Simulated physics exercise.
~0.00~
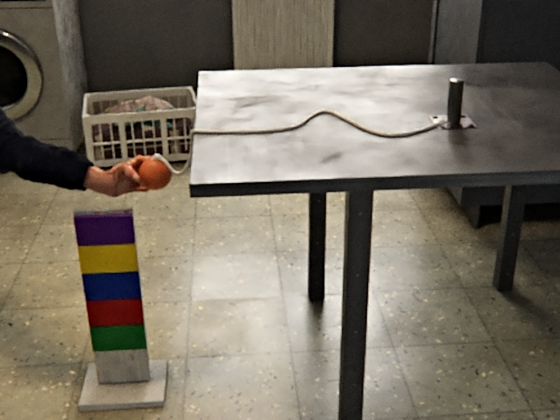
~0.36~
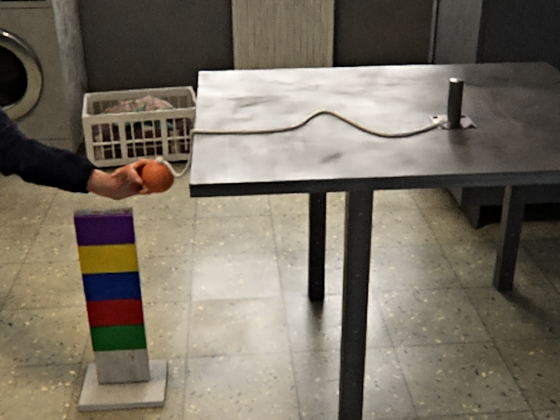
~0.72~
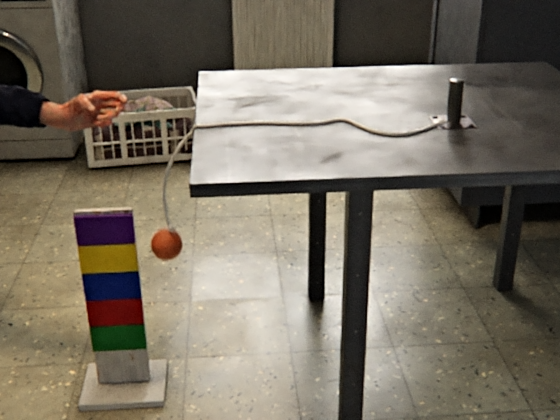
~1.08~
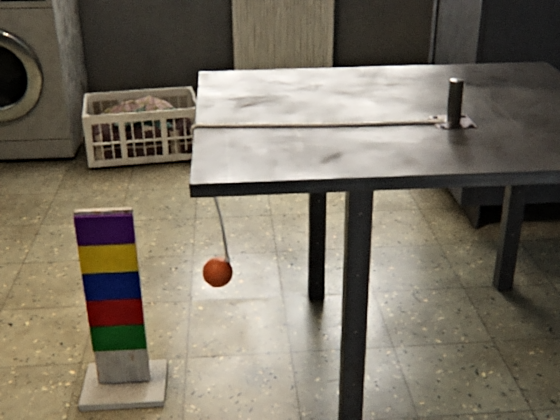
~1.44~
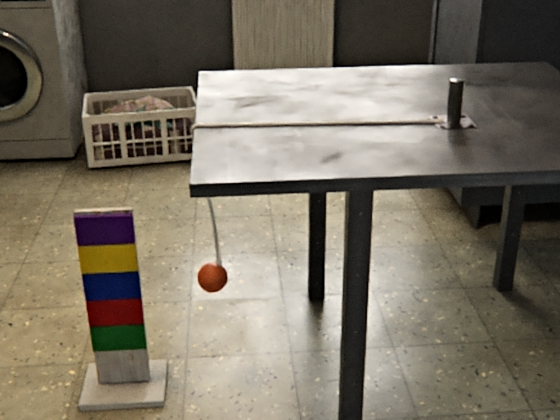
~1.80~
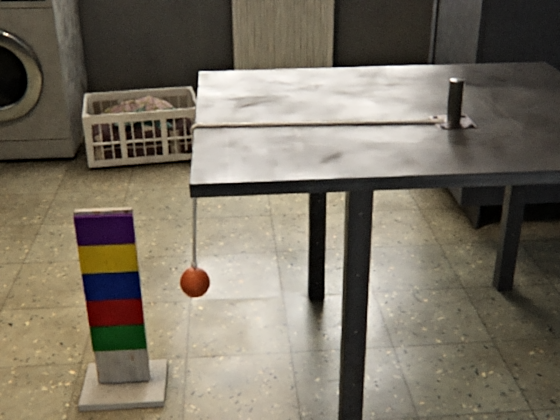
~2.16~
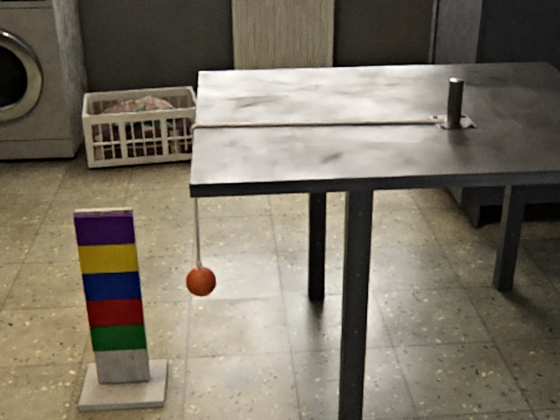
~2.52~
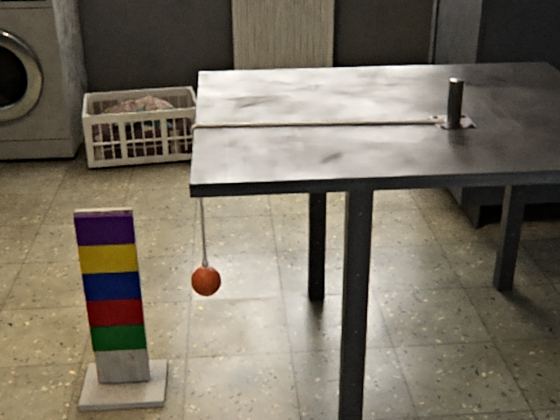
To begin with, a hand holds an orange ball at the left edge of a grey table, with a slack cord running from it across the top to a short post. A board striped purple, yellow, blue, red and green stands on the floor to the left. The hand lets go and draws back, and the orange ball drops past the edge. The cord pulls straight along the tabletop as the ball swings right beneath it. The ball then swings back left and drifts slightly right again, ending hanging below the edge, level with the blue band.
